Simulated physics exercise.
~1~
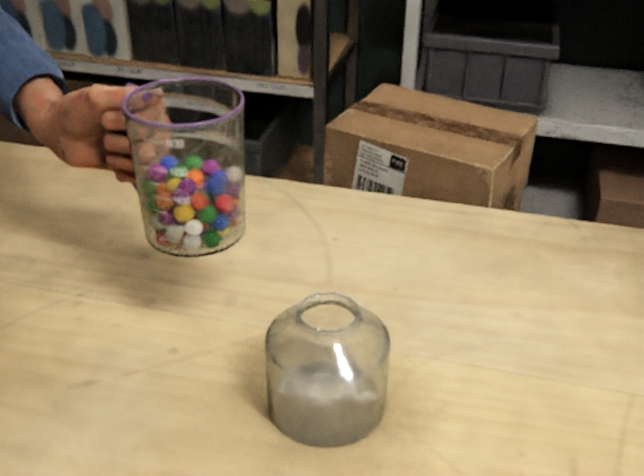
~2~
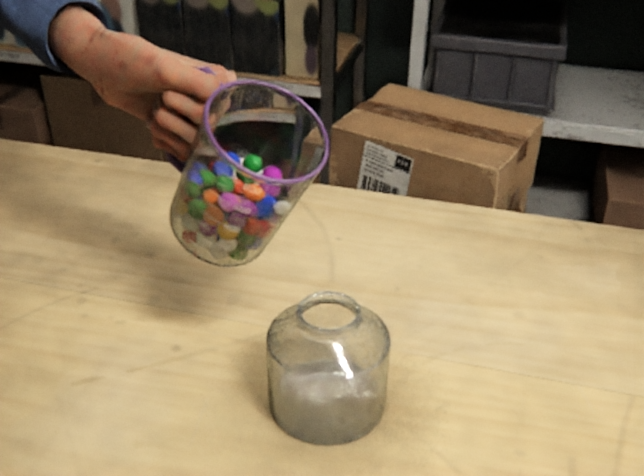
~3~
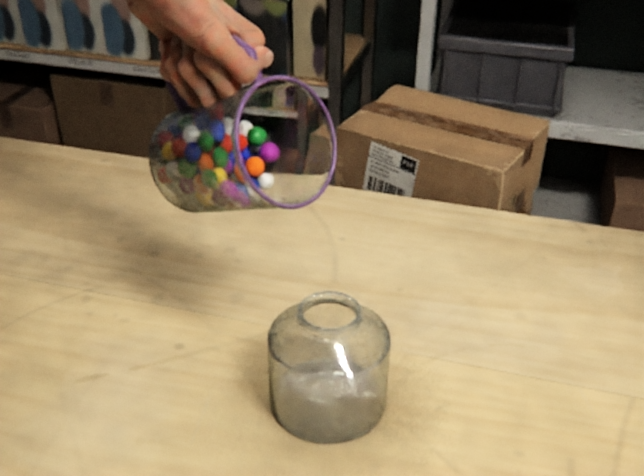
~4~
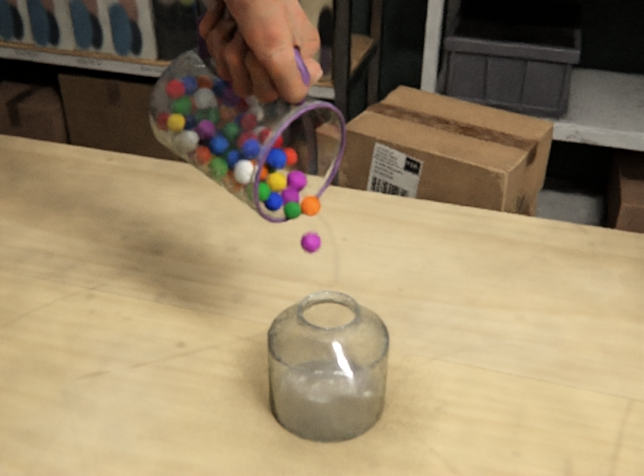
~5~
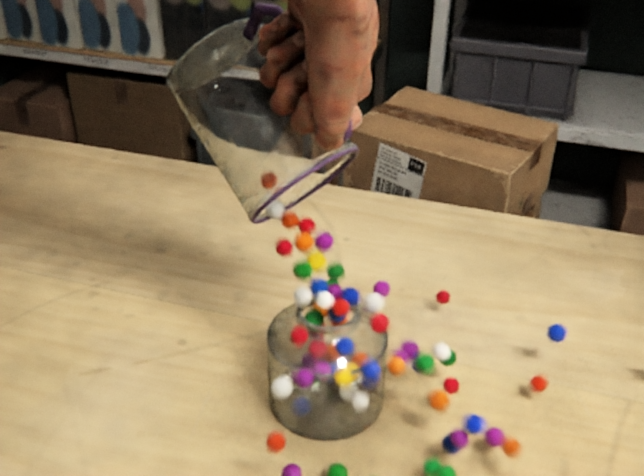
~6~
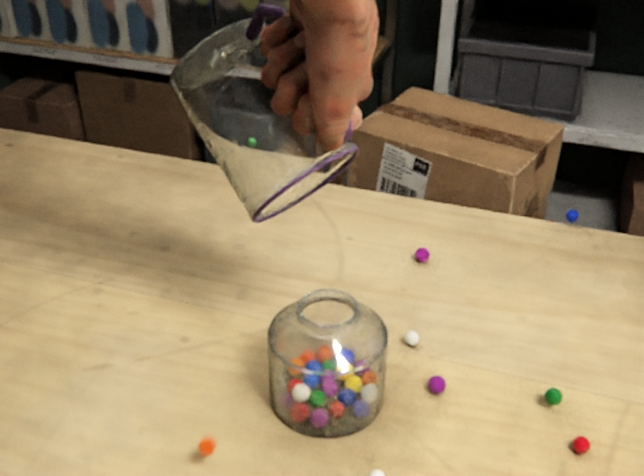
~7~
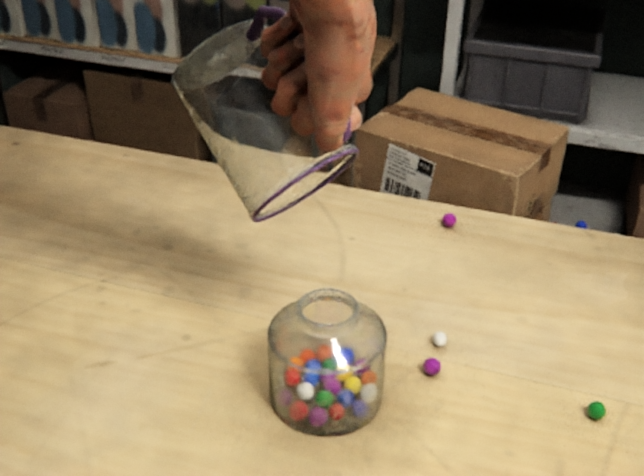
Colorful little balls tumbled out of a clear, purple-rimmed jug as a hand tipped it over a small glass jar on a wooden table; some landed inside, but many bounced and scattered away, leaving the jug empty and only a few strays in view.
